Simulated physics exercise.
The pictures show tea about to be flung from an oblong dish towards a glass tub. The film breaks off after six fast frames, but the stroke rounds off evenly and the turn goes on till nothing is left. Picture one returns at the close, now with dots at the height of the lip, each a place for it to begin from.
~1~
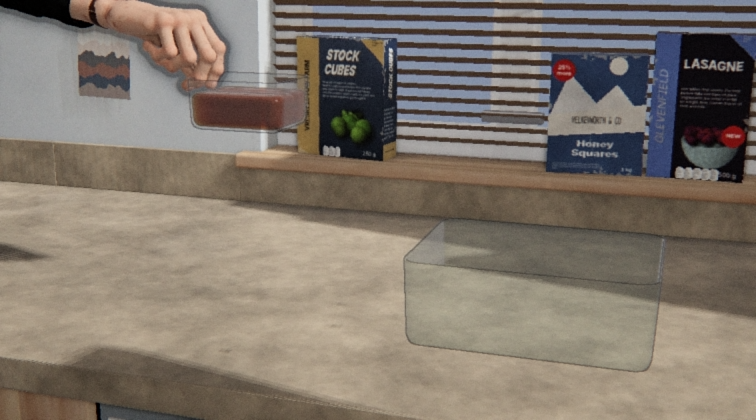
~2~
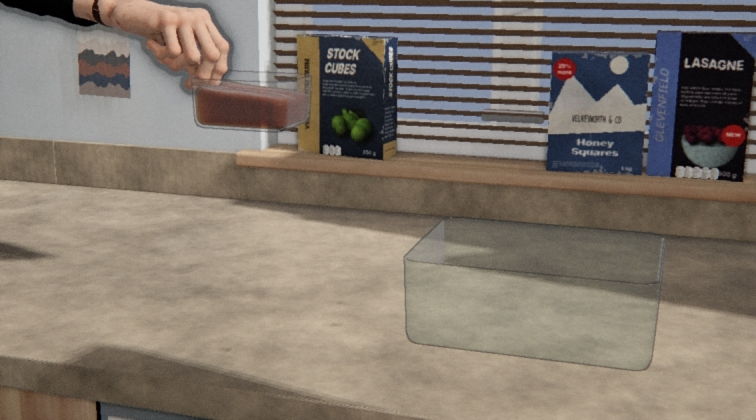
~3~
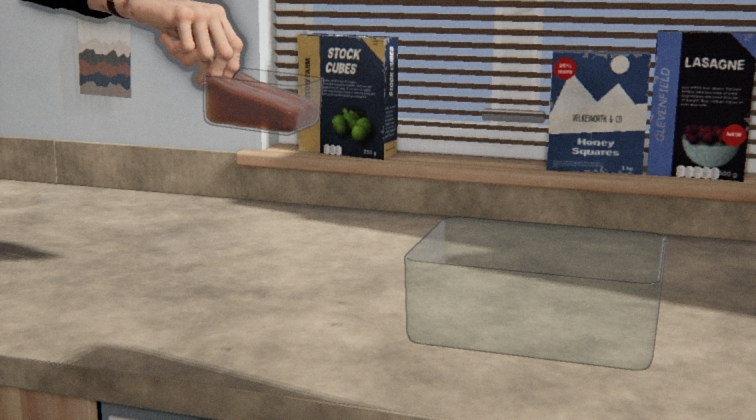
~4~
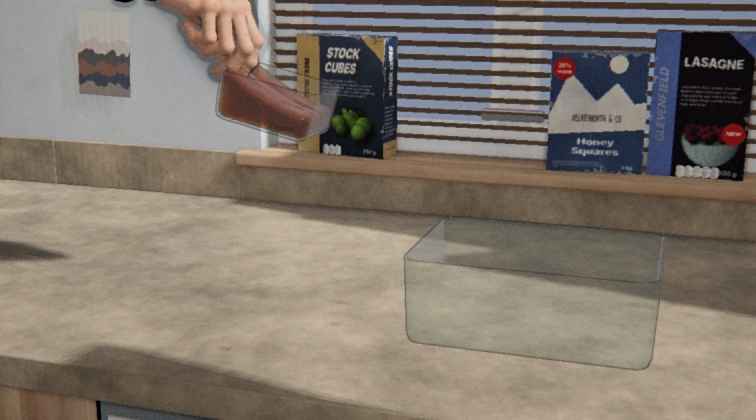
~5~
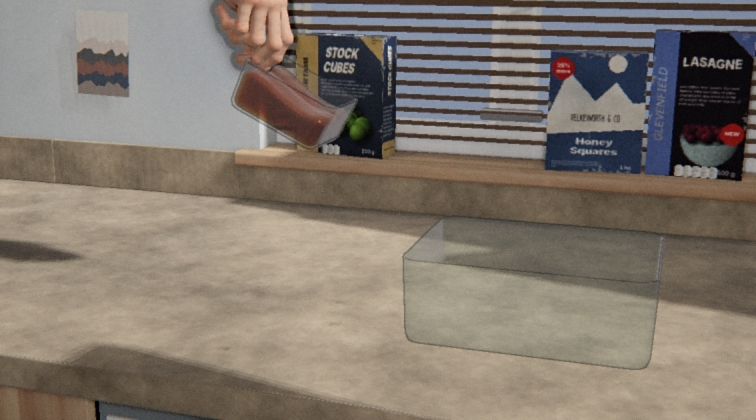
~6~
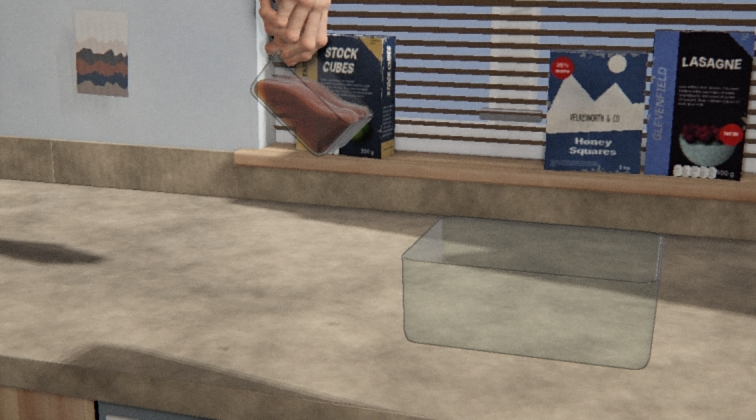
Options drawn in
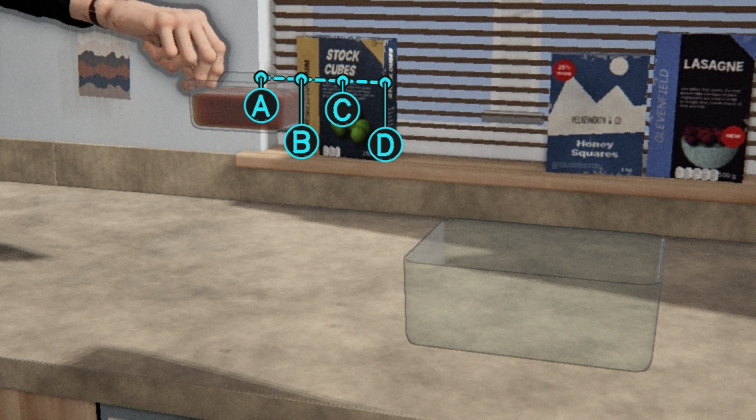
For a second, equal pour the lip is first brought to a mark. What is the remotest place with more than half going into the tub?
Choose A.
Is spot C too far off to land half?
No, not at all.
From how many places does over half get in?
All of the four.
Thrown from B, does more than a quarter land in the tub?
Yes, it does.
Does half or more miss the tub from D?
No, that is safe.
On the marked copy, A at (261, 77); B at (301, 79); C at (342, 81); D at (385, 82).
If A is chosen, about 66 % lands in the tub, 28 % falls short and 6 % goes beside or beyond.
If B is chosen, about 81 % lands in the tub, 11 % falls short and 8 % goes beside or beyond.
If C is chosen, about 84 % lands in the tub, 3 % falls short and 13 % goes beside or beyond.
If D is chosen, about 94 % lands in the tub, 4 % falls short.
